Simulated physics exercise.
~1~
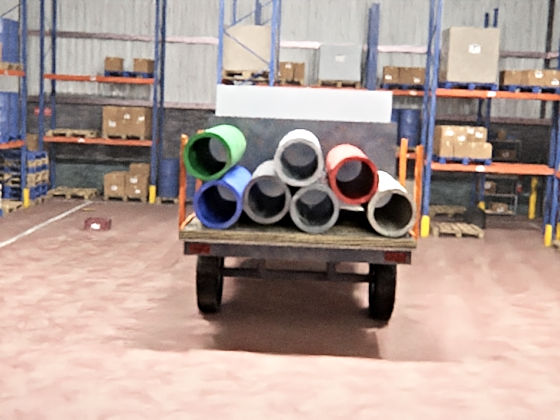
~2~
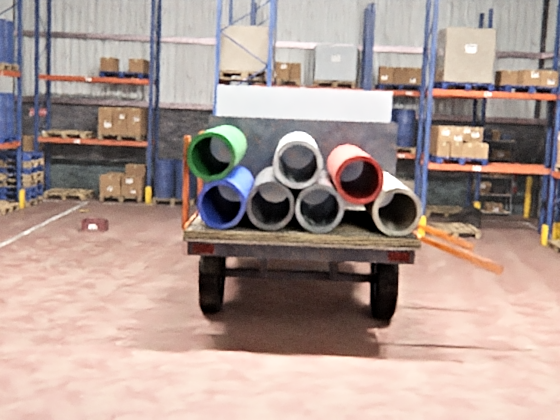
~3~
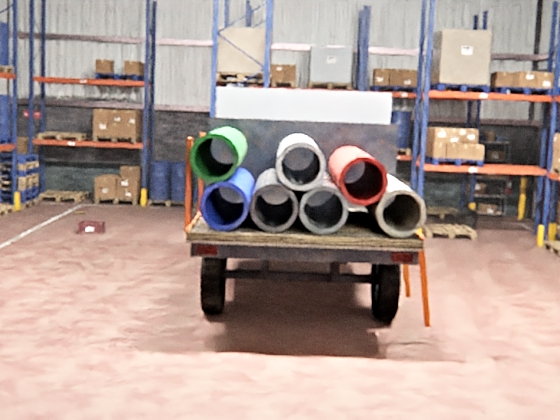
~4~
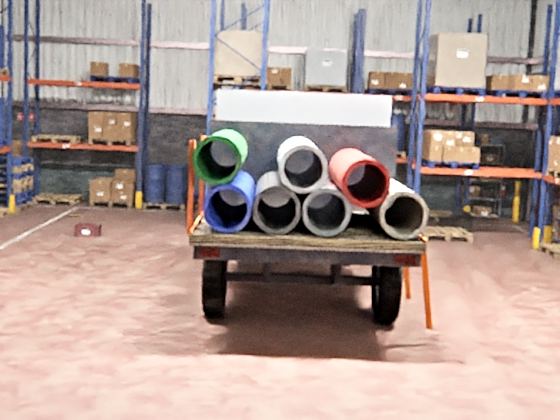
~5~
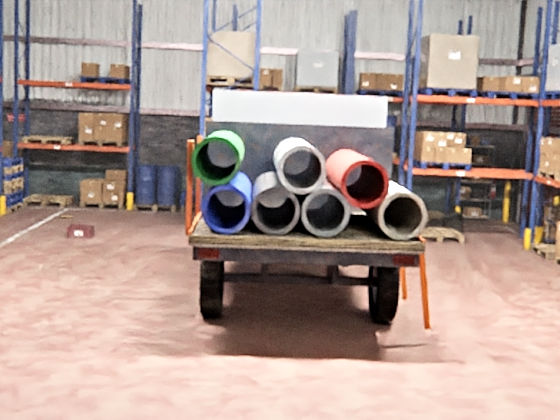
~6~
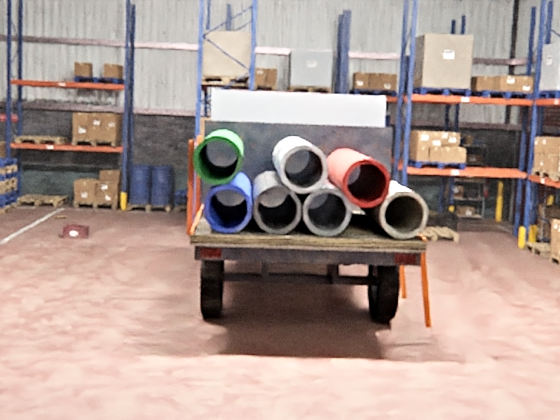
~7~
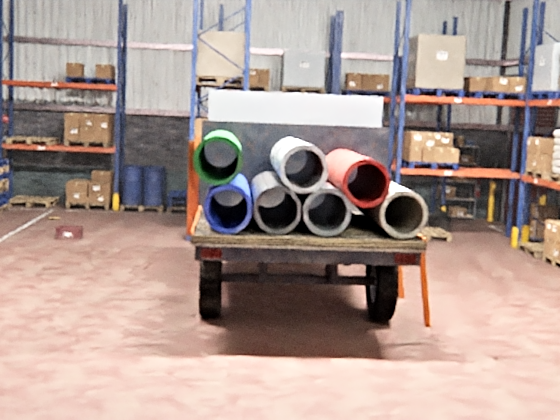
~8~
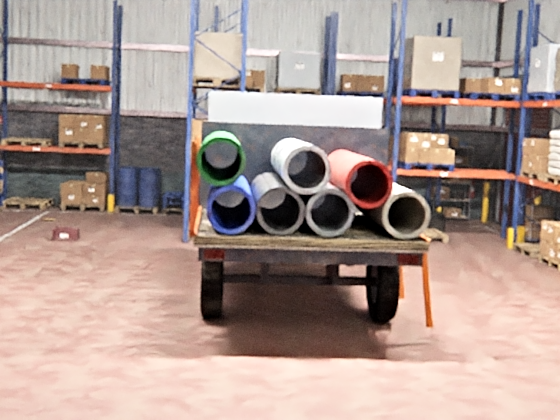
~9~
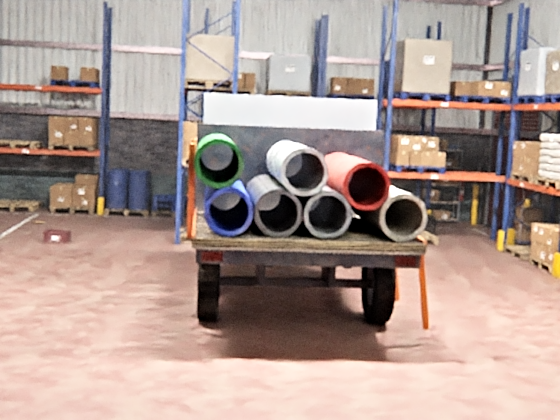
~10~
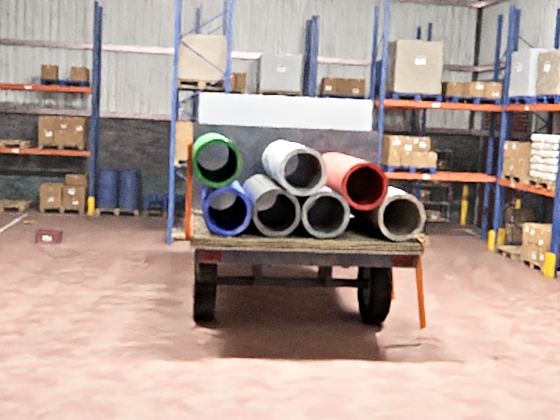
To begin with, a flatbed trailer stands in a warehouse, seen from behind, with seven thick hollow pipes stacked on its wooden deck between orange side posts. Four pipes, including a blue one at the left, lie along the bottom, while a green, a grey and a red one rest on top. Then the posts on the right swing outward and drop until they hang beside the deck, while the left ones stay upright. The view drifts slightly sideways, shifting the shelves behind. The pipes hold their stack, and in the end none has fallen to the floor.
